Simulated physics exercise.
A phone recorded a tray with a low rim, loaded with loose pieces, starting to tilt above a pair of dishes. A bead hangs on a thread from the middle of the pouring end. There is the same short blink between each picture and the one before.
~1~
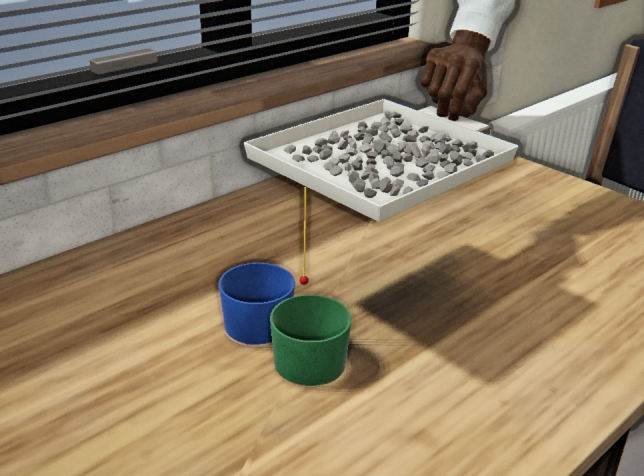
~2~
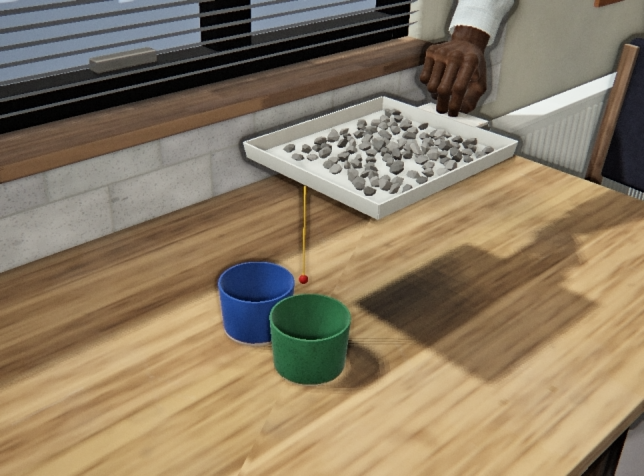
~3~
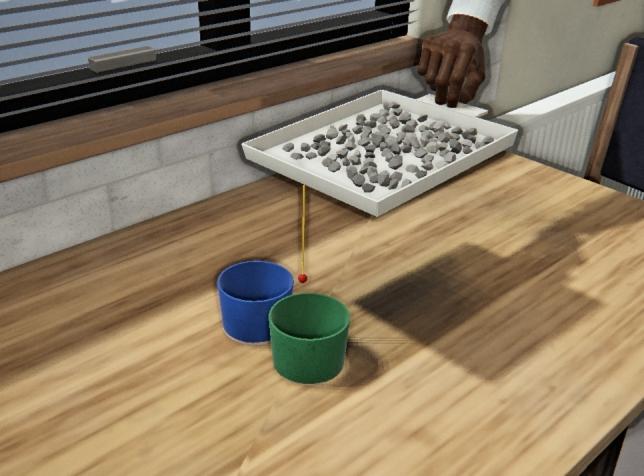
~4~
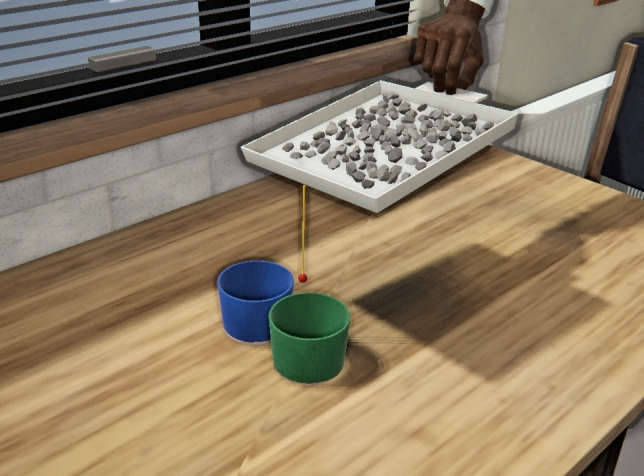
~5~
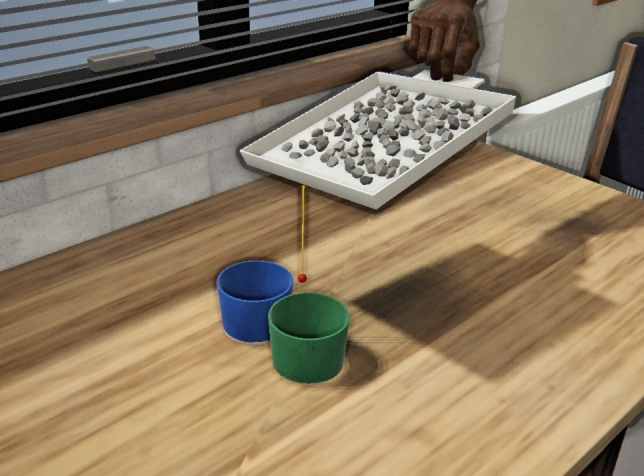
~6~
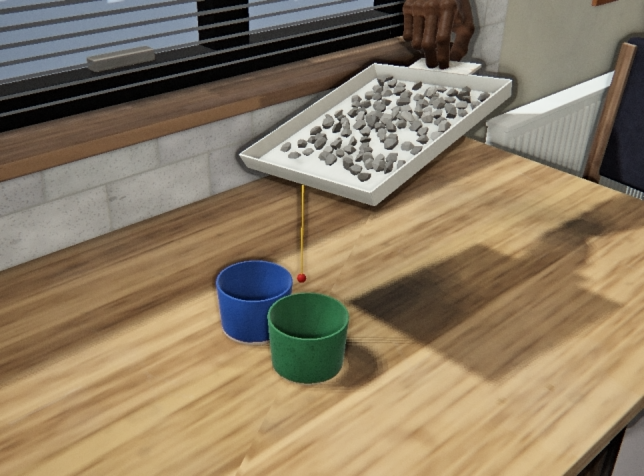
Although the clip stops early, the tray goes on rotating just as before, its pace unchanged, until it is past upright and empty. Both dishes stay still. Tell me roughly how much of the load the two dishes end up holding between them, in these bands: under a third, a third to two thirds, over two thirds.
What lands in the dishes sits in the middle, a third to two thirds of the load.
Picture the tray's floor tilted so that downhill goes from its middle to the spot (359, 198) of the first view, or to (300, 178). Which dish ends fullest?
Heading one - the rightward dish; heading two - the leftward dish.
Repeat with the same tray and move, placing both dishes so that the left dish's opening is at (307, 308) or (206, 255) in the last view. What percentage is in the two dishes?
Around 0 % followed by around 50 %.
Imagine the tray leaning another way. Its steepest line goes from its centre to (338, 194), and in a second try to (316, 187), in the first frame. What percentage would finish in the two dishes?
50 % and 50 %.
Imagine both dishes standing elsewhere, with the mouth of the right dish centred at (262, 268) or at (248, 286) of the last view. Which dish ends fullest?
Run 1: The one on the right side. Run 2: The one on the right side.
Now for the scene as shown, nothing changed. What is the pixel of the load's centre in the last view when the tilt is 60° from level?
Centre estimate: (285, 150).
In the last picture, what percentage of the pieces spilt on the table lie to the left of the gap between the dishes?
It works out at some 90 percent.
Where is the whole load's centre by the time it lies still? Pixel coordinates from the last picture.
Close to (243, 314) in the last view.
Shortly afterwards, tray tipped steeply; all but a few on the tray; only a few in the air.
Next, tray tipped right over; near a quarter on the tray; near a quarter in the left dish; near a quarter outside both; a little in the air.
Some moments later, tray tipped past a quarter turn; near half in the left dish; near half outside both.
In the end, tray tipped past a quarter turn; none at all in the right dish; near half in the left dish; near half outside both.
